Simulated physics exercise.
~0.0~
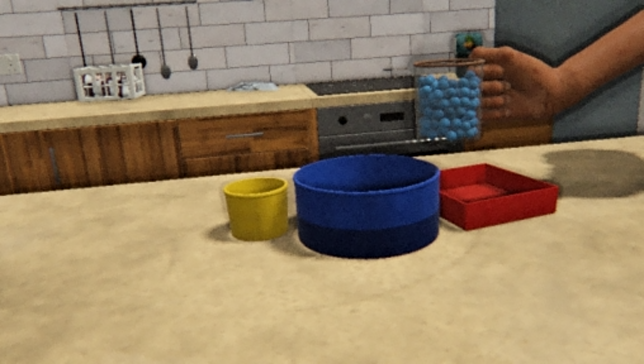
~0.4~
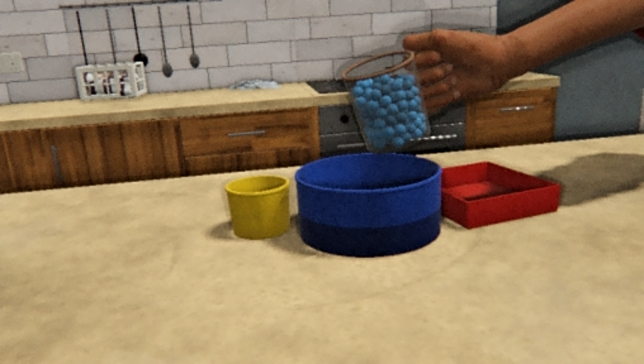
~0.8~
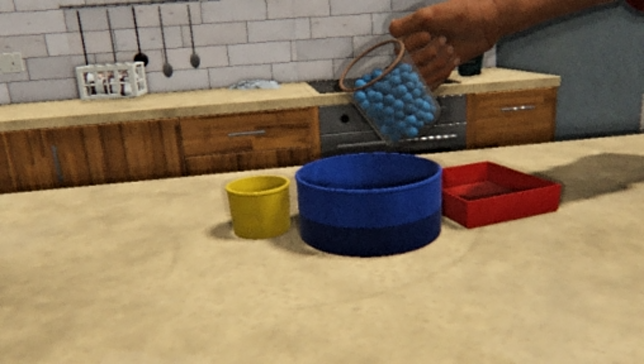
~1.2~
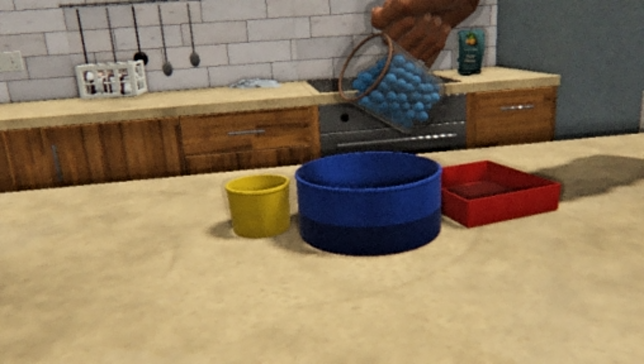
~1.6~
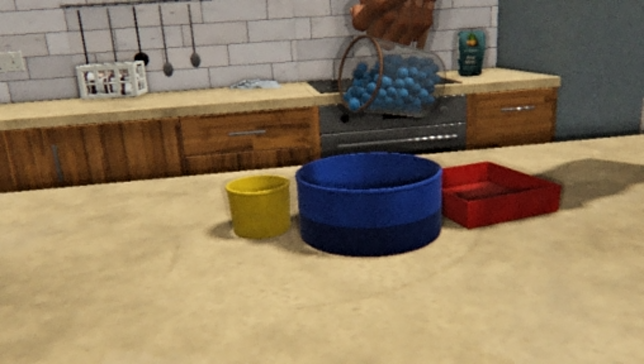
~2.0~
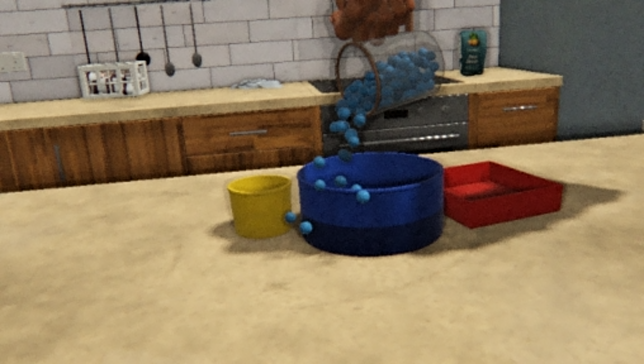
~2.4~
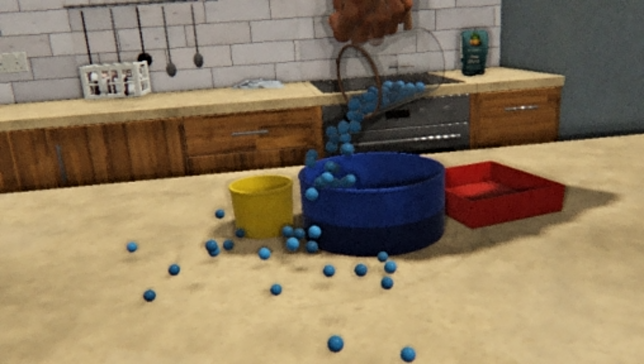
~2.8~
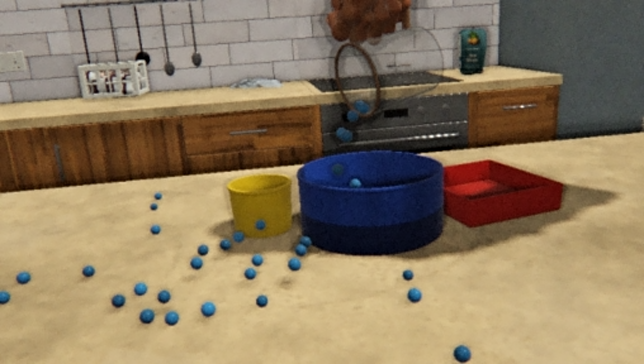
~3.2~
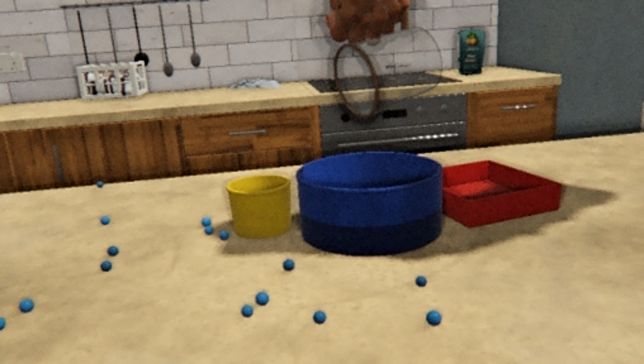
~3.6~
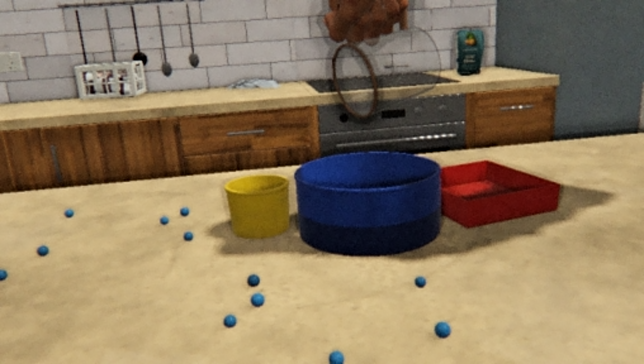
Kitchen counter, a hand tipping a clear cup of blue balls over a blue pot, some scattering across the top, cup emptied.
